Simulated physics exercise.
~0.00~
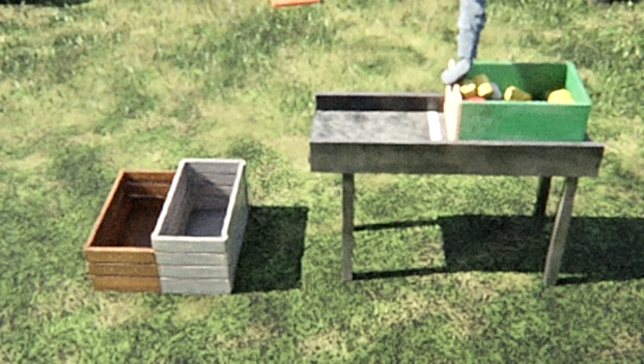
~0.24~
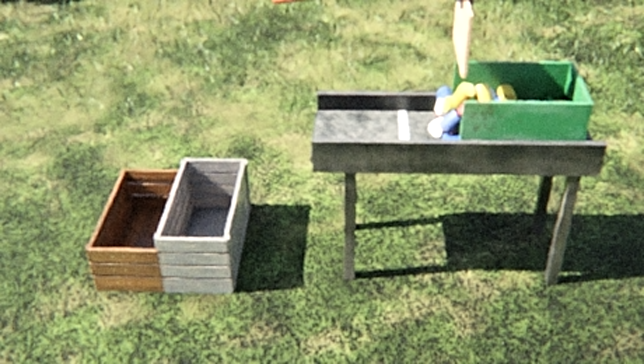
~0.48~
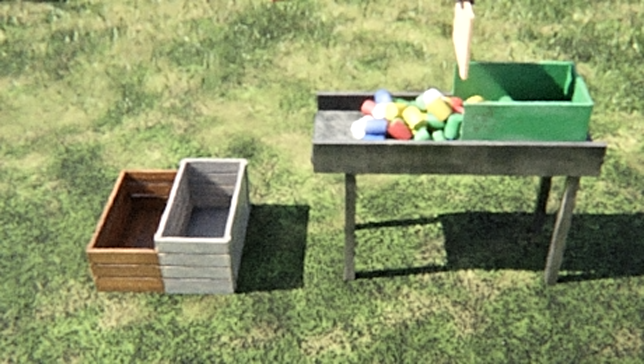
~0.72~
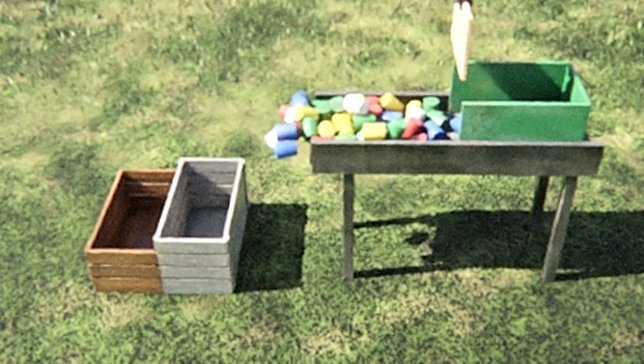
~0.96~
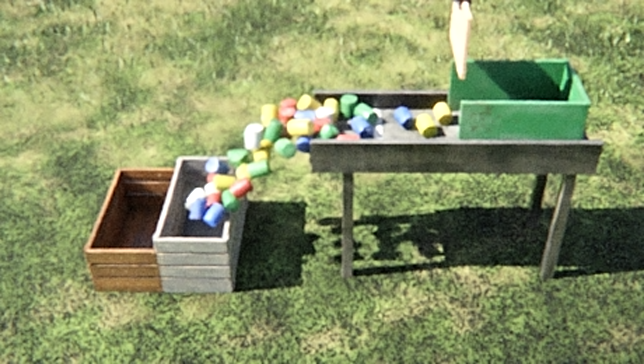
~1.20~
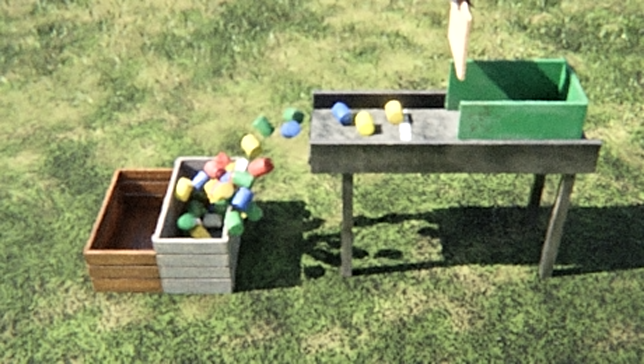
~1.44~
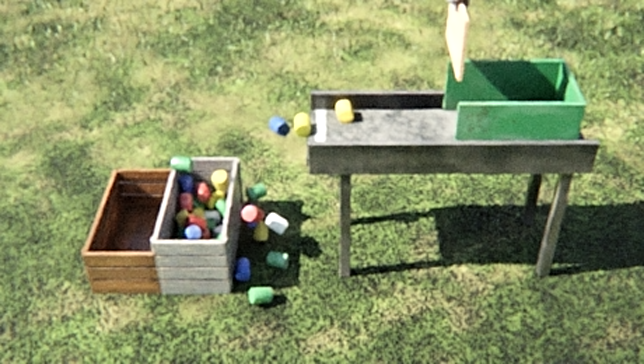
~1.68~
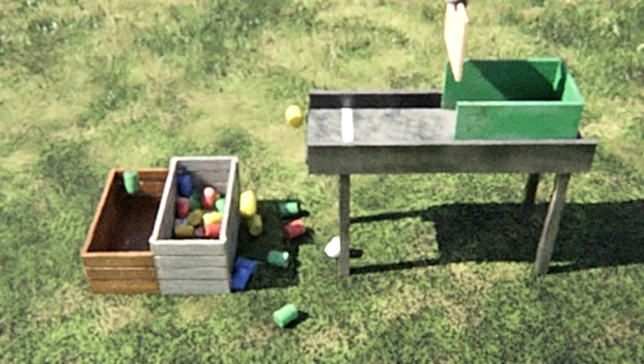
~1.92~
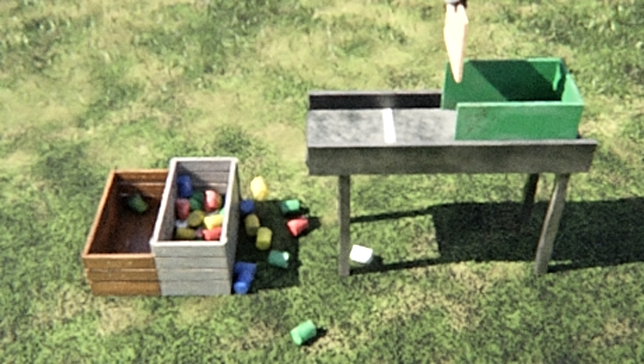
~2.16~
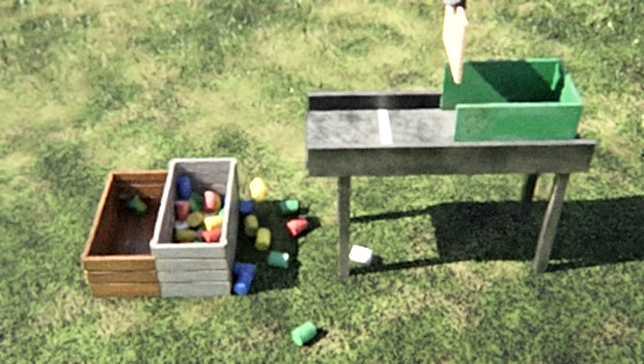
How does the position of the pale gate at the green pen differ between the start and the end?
At the start the gate is down at the left side of the green pen, closing it off from the belt. At the end it is raised and hangs above that side, leaving the way onto the belt open.
On a sunlit lawn seen from above, a dark grey belt on legs carries a green pen at its right end, with a long grey box and a brown wooden tote on the grass to the left. A gloved hand lifts the pale gate at the pen's left side, and colourful little jars ride left along the belt. They spill off the end in a thick stream, mostly into the grey box. Some bounce or drop onto the grass, while a green one hops into the tote. Finally, most rest in the grey box, with several strays between it and the belt.
